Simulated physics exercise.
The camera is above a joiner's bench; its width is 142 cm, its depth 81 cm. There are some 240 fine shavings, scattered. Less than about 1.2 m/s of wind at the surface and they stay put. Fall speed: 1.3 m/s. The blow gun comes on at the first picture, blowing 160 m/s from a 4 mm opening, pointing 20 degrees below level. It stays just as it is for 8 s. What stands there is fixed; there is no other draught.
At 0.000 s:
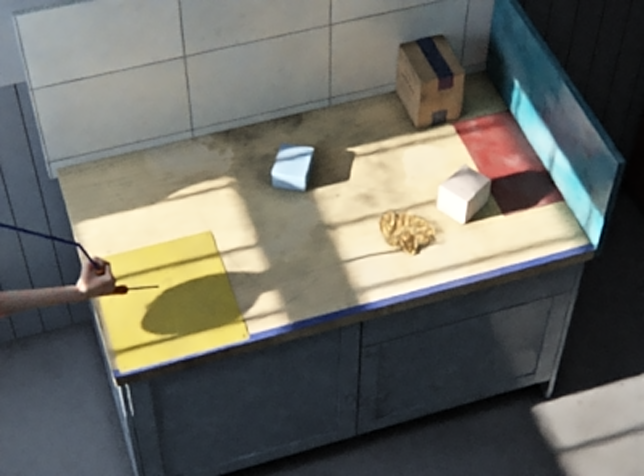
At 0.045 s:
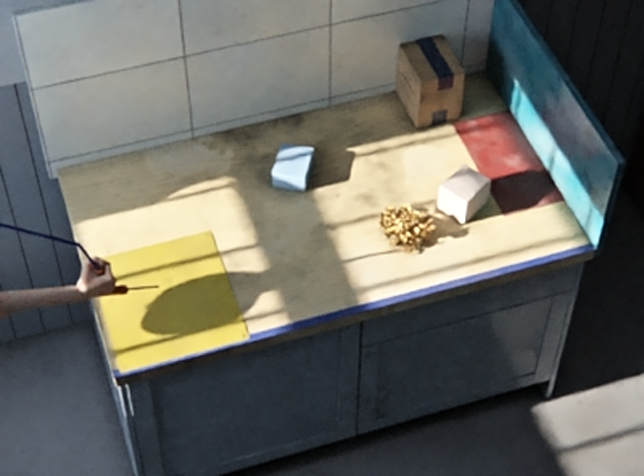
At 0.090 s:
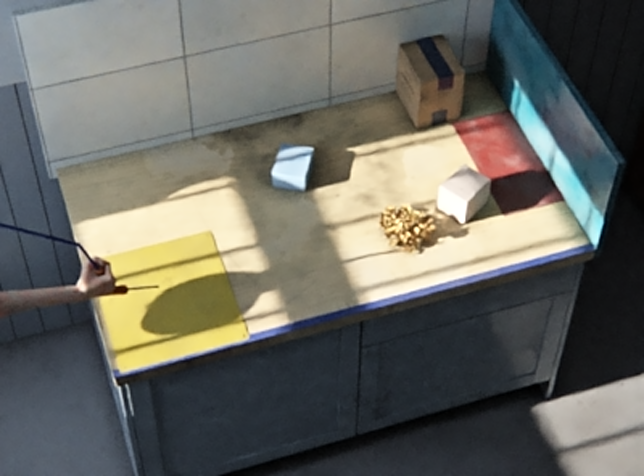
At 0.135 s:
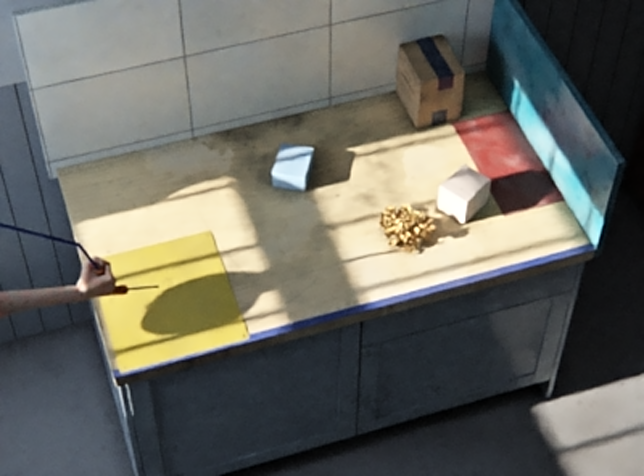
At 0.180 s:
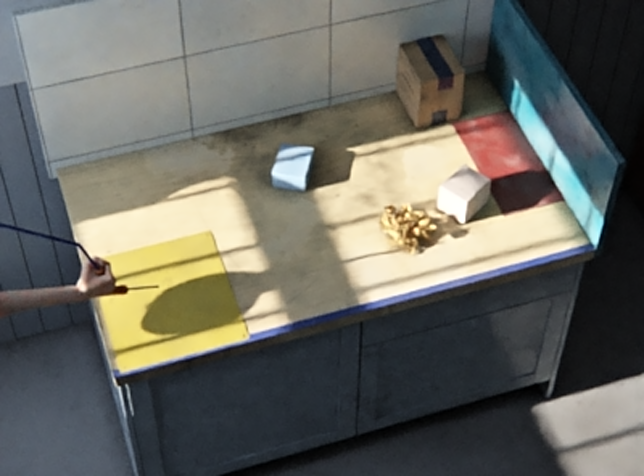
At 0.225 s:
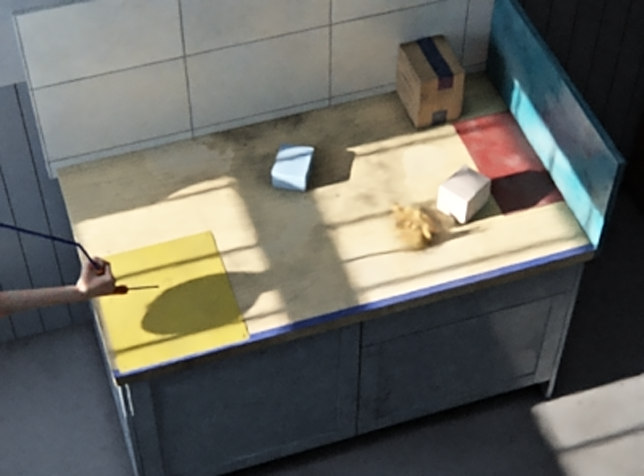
Pale curled shavings sit in a small heap on a sunlit bench, then begin shifting slightly as a hand holds a blow gun at left.
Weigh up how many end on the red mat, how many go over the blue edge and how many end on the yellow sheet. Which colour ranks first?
The blue one leads.
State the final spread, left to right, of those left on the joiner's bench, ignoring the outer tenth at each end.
Around 20 cm.
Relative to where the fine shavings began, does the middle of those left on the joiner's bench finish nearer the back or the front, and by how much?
It ends behind its start, some 15 cm.
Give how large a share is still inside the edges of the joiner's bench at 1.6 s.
Near 60 %.
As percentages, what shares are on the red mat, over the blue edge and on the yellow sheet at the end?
I'd put it at around 15 % for red, 50 % for blue and 0 % for yellow.
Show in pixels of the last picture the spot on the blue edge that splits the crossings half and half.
The middle crossing sits close to (533, 266) in the last picture.
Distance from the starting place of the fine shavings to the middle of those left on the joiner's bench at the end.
Around 50 cm, I reckon.
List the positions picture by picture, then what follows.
In the first frame, the middle of the fine shavings is near (408, 231), none has stirred yet and the mouth of the blow gun is at (159, 287).
In the second frame, the middle of the fine shavings is near (408, 226), none has stirred yet, the red mat is centred on (507, 161), the yellow sheet is centred on (167, 299) and the blue edge is centred on (365, 311).
In the third frame, the middle of the fine shavings is near (408, 226), none has stirred yet, the top of a block is at (466, 183) and the top of a block is at (293, 160).
In the fourth frame, the middle of the fine shavings is near (408, 226) and none has stirred yet.
In the fifth frame, the middle of the fine shavings is near (408, 226) and none has stirred yet.
In the sixth frame, the middle of the fine shavings is near (414, 229), the farthest in sight from the blow gun is at (433, 231) and about 45 % have left their places.
After 1.6 s the count stands so, 18 % are on the red mat, 0 % on the yellow sheet and 38 % over the blue edge; the middle of those still in play is near (547, 172).
After 2.6 s the count stands so, 15 % are on the red mat, 0 % on the yellow sheet and 42 % over the blue edge; the middle of those still in play is near (546, 166).
After 4.4 s the count stands so, 14 % are on the red mat, 0 % on the yellow sheet and 47 % over the blue edge; the middle of those still in play is near (546, 166).
After 8.0 s, at the end, 14 % are on the red mat, 0 % on the yellow sheet and 48 % over the blue edge; the middle of those still in play is near (545, 167).
